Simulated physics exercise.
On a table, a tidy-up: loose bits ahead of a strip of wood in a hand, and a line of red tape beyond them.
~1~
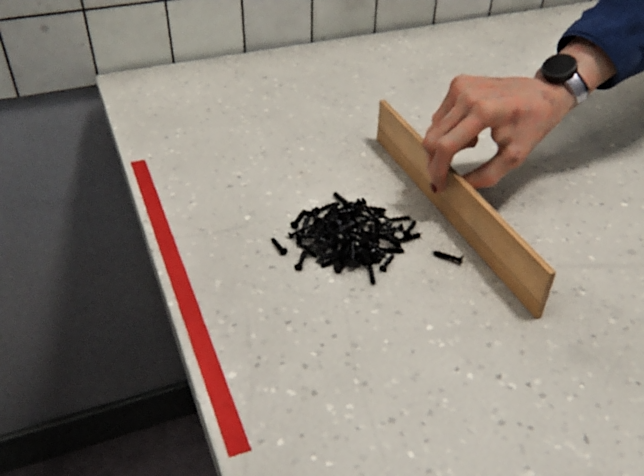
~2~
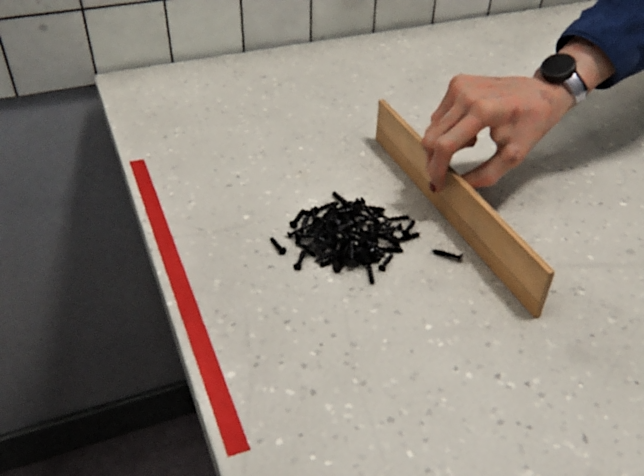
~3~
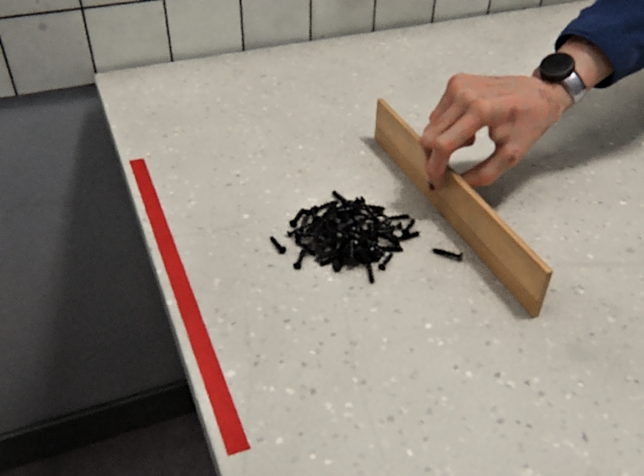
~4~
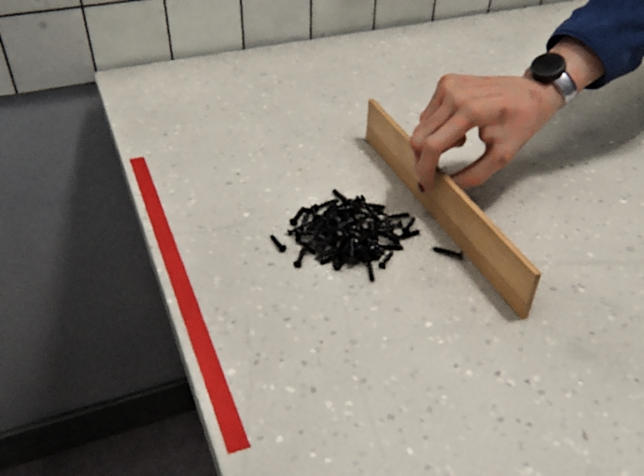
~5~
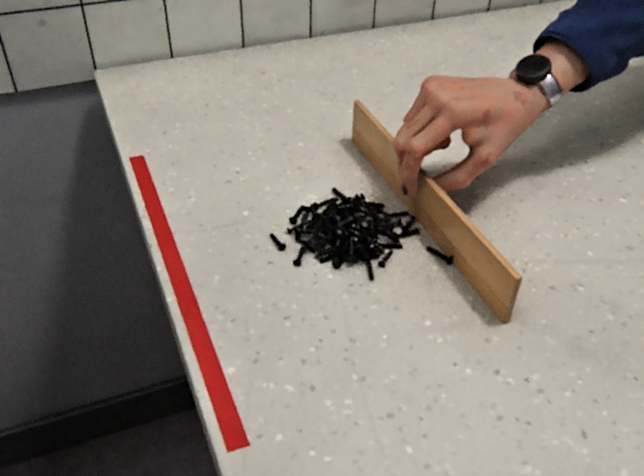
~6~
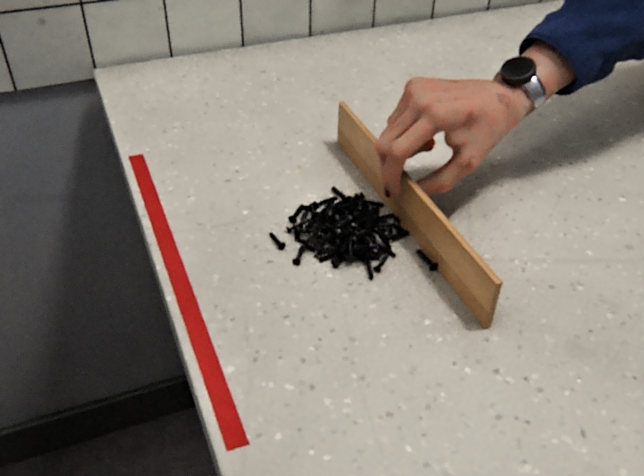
On a speckled countertop with red tape along its edge, a hand slides a wooden strip left into a pile of black screws.
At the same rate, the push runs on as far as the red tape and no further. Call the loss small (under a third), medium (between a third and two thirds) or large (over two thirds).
Large.
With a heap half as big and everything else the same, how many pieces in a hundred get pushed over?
I'd say close to 100 %.
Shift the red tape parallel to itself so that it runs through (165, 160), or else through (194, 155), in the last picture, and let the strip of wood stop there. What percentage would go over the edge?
Case one: Around 60 in a hundred; case two: Around 10 in a hundred.
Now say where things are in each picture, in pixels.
Strip of wood near (531, 278), at rest; red tape near (141, 171), right by the edge; edge at (161, 285); the heap near (353, 240), black screws, in the first frame.
Strip of wood near (530, 278), at rest, in the second frame.
Strip of wood near (528, 277); the heap near (352, 239), in the third frame.
Strip of wood near (517, 279), in the fourth frame.
Strip of wood near (499, 283); the heap near (351, 236), only a few pushed along, in the fifth frame.
Strip of wood near (480, 288); red tape near (139, 165); edge at (159, 280); the heap near (351, 235), a little pushed along, in the sixth frame.
Shortly afterwards, strip of wood still moving, near (287, 203); heap all on the table, its front near (211, 257).
Next, strip of wood stopped at the red tape; heap the bulk over the edge.
Some moments later, strip of wood stopped at the red tape; heap the whole lot over the edge.
In the end, strip of wood stopped at the red tape; heap the whole lot over the edge.
